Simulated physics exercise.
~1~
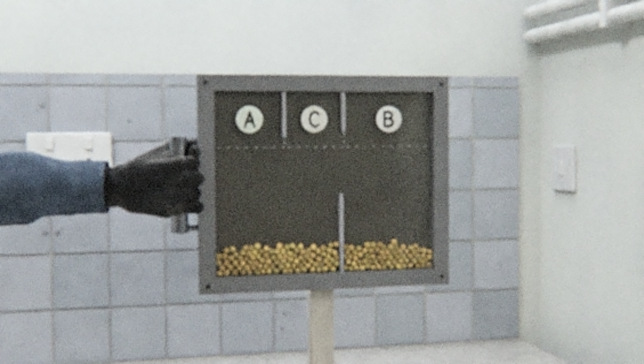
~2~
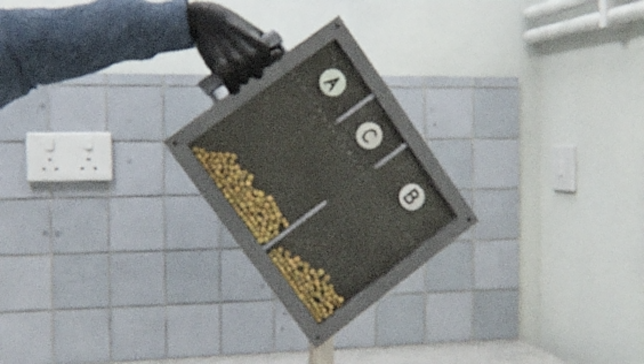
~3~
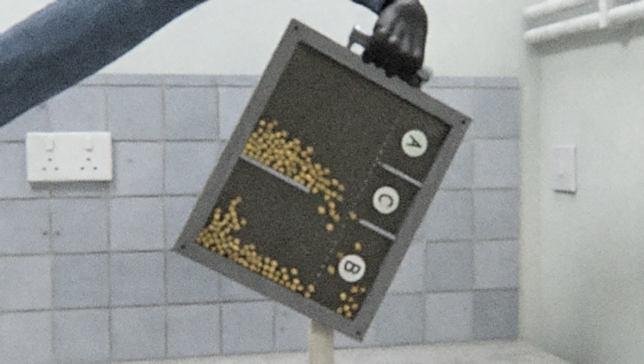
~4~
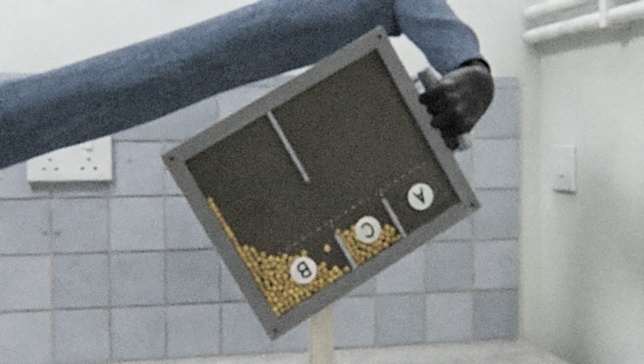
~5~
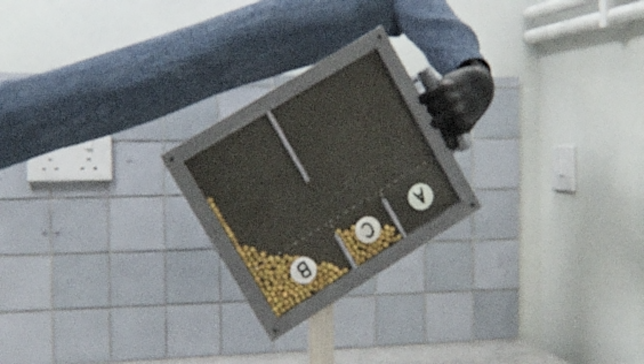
At first, a gloved hand grips the left side of an upright gray case with a clear front, where small golden beads lie along the bottom on both sides of a short divider, beneath pockets lettered A, C and B. The hand turns the case clockwise, and the beads slope into two separate piles. As it tips further, beads stream off the divider and along the lower wall toward B. Once the case is nearly upside down, they heap up in B and C. It then stays still, with B holding the most, C a smaller share and A empty.
